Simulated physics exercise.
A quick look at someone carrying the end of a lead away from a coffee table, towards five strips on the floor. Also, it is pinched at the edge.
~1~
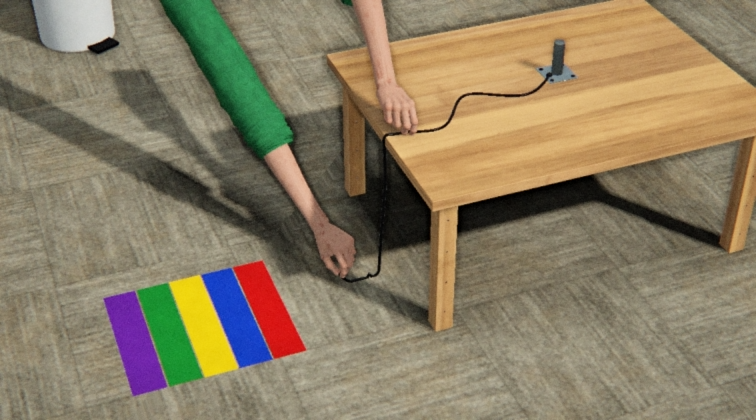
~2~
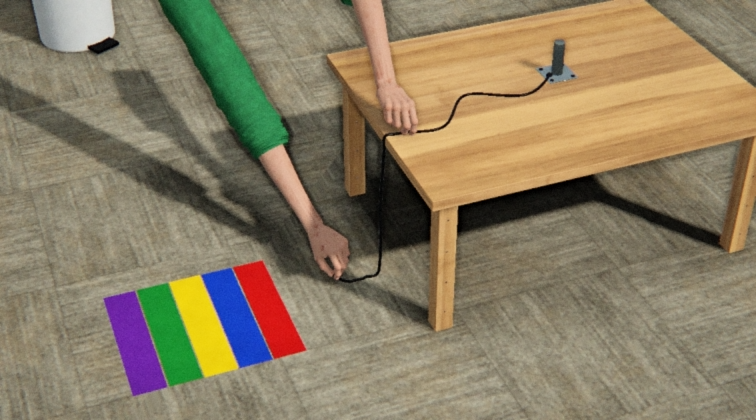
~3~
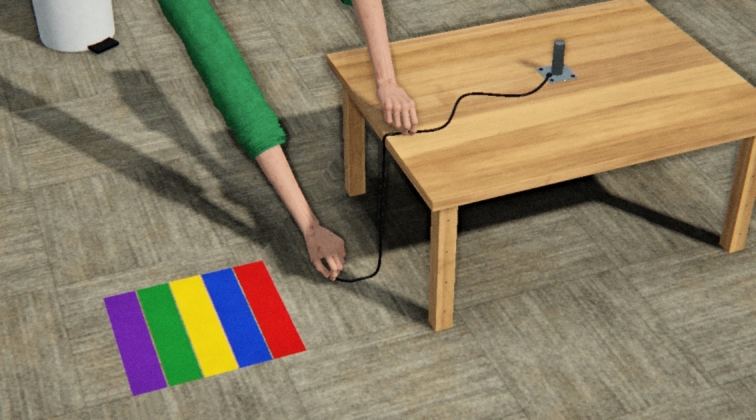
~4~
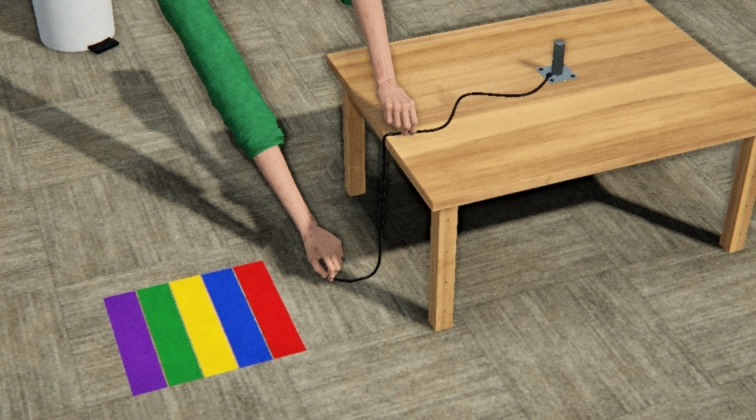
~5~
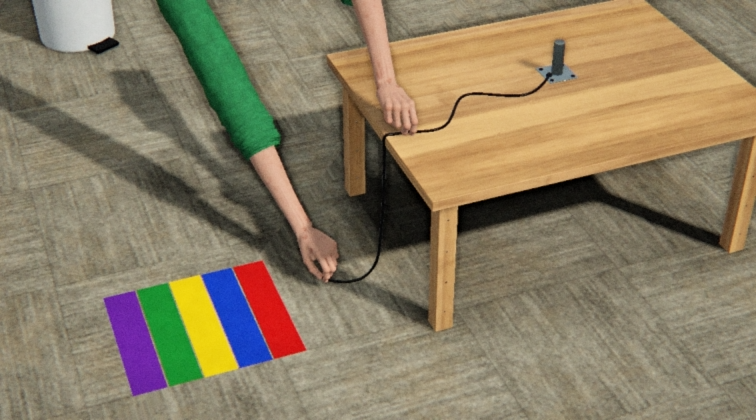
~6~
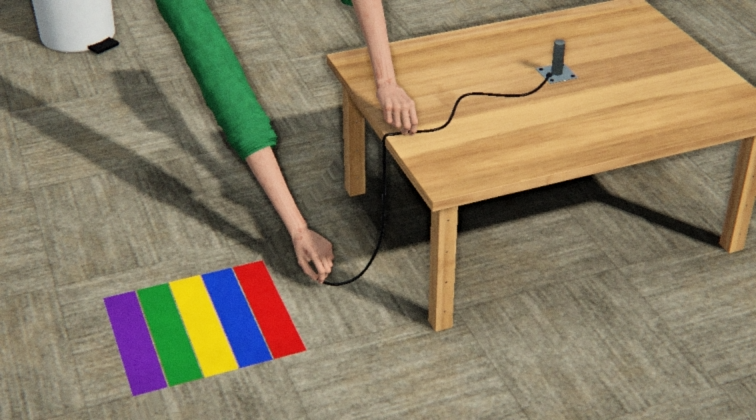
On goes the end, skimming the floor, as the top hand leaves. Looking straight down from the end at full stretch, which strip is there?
The yellow strip is there.
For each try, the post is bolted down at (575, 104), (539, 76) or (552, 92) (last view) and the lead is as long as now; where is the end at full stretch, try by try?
Somewhere near (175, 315), (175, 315) and (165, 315), in that order.
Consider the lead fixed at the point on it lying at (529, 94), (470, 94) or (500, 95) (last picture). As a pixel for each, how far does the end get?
(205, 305); (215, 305); (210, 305).
Soon after, end near (270, 291); over red.
After that, end near (224, 302); over blue.
At the stop, end near (196, 309); over yellow. The end stops over the yellow strip.
